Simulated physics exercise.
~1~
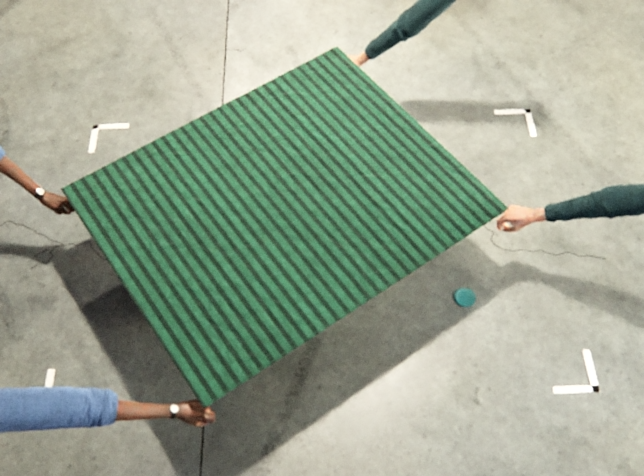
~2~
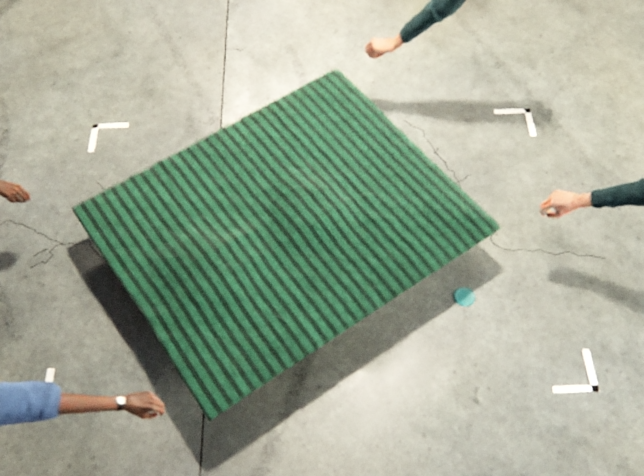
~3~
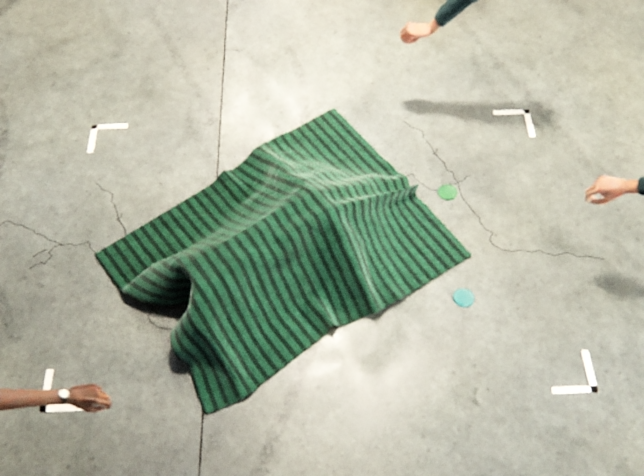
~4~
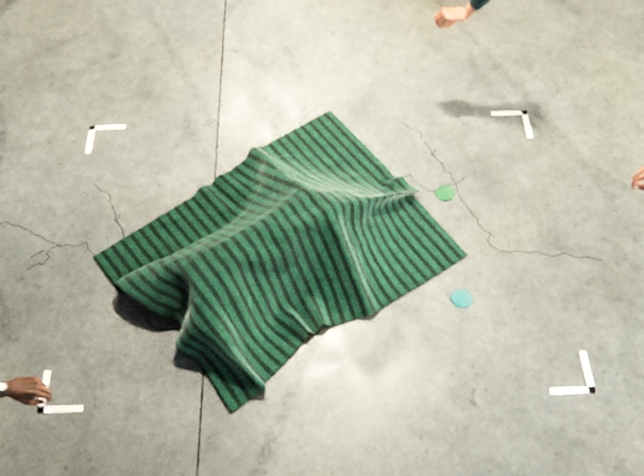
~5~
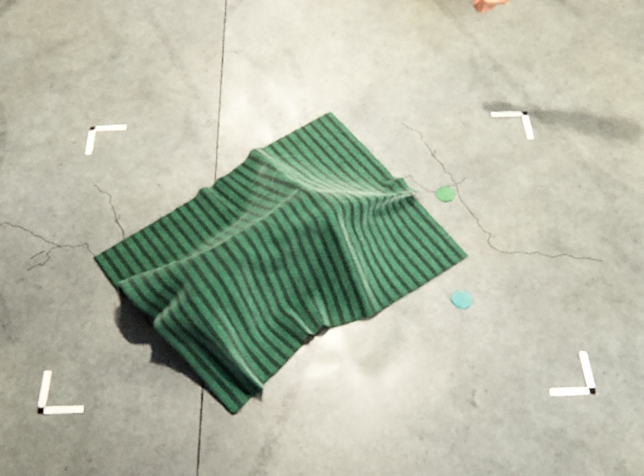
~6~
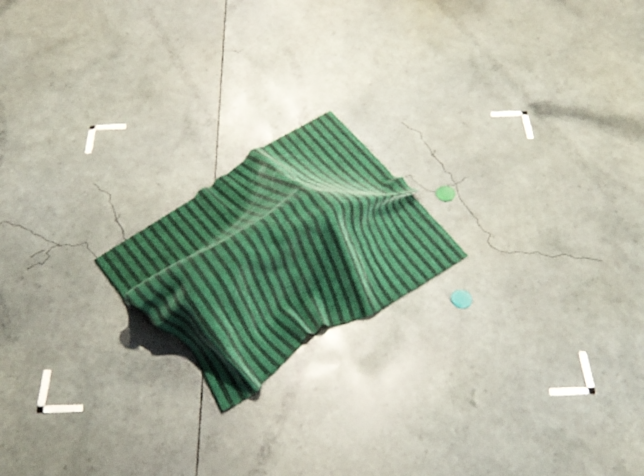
The clip opens on a green striped cloth held taut by four hands above a cracked concrete floor with white corner marks, a small teal disc lying near its lower right edge. The hands let go and the cloth begins to drop, still nearly flat. It settles over something unseen, forming raised ridges and folds, while a green disc comes into view on the right. The hands withdraw toward the edges as the lower left part shifts and sags a little. Finally the cloth lies rumpled and raised, with the green and teal discs uncovered beside it.
